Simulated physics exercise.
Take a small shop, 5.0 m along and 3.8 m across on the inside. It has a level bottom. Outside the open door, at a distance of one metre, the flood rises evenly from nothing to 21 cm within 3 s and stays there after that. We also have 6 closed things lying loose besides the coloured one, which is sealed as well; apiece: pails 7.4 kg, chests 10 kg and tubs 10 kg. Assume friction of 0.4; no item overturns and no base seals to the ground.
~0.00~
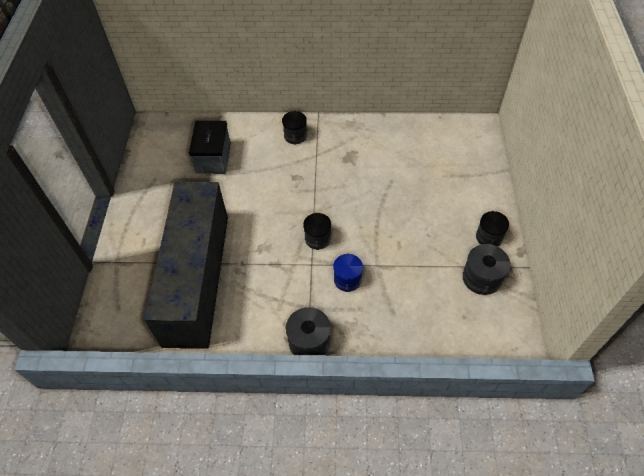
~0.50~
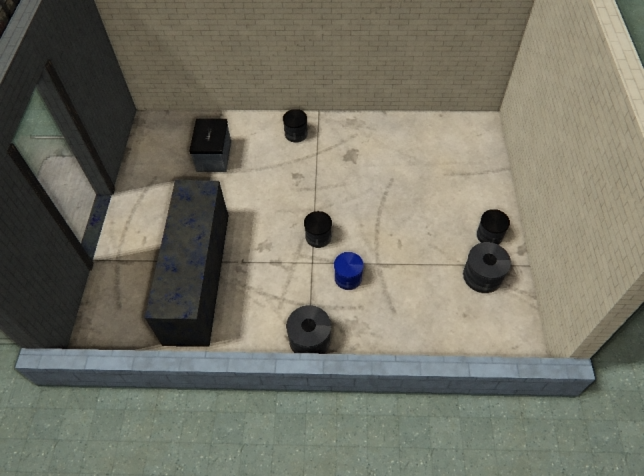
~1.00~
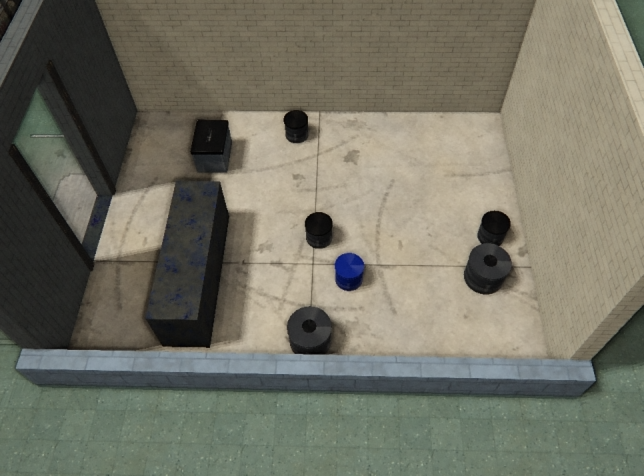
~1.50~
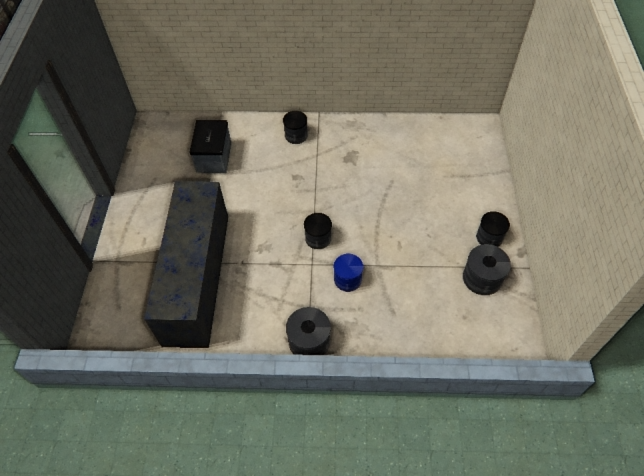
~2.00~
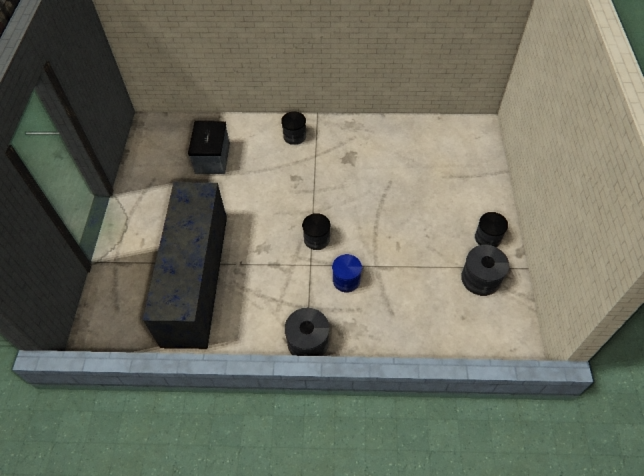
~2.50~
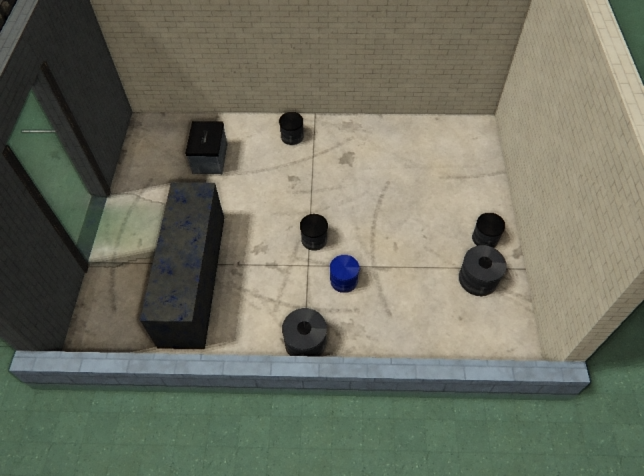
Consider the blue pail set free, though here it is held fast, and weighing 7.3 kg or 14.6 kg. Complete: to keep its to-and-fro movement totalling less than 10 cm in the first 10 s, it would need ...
It would need just the lighter mass.
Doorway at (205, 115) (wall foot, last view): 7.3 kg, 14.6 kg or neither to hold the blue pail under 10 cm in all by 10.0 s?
In that setup the first mass works.
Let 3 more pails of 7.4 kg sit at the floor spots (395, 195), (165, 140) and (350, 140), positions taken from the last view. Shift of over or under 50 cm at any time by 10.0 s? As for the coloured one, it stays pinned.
Note, in sequence: Not exceeded, not exceeded, exceeded.
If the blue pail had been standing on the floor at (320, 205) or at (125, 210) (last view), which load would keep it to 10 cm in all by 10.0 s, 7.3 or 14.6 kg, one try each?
In order: Even the lighter mass works; both fall short.
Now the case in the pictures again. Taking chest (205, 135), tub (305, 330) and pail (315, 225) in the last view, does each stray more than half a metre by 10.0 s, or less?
Results in sequence: Threshold exceeded; threshold not reached; threshold not reached.
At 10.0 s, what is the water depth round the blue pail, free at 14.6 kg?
Something like 1 centimetres.
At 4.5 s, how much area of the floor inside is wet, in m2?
6.5 m2.
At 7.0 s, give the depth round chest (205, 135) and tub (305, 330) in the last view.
Depths: Near 9 cm, then near 4 cm.
After 3.5 s the blue pail would be 0 cm from its start with 7.3 kg and 0 cm from its start with 14.6 kg; 0 cm of water round it then.
After 4.5 s the blue pail would be 0 cm from its start with 7.3 kg and 0 cm from its start with 14.6 kg; 0 cm of water round it then.
After 7.0 s the blue pail would be 0 cm from its start with 7.3 kg and 0 cm from its start with 14.6 kg; 1 cm of water round it then.
After 10.0 s the blue pail would be 0 cm from its start with 7.3 kg and 0 cm from its start with 14.6 kg; 1 cm of water round it then.
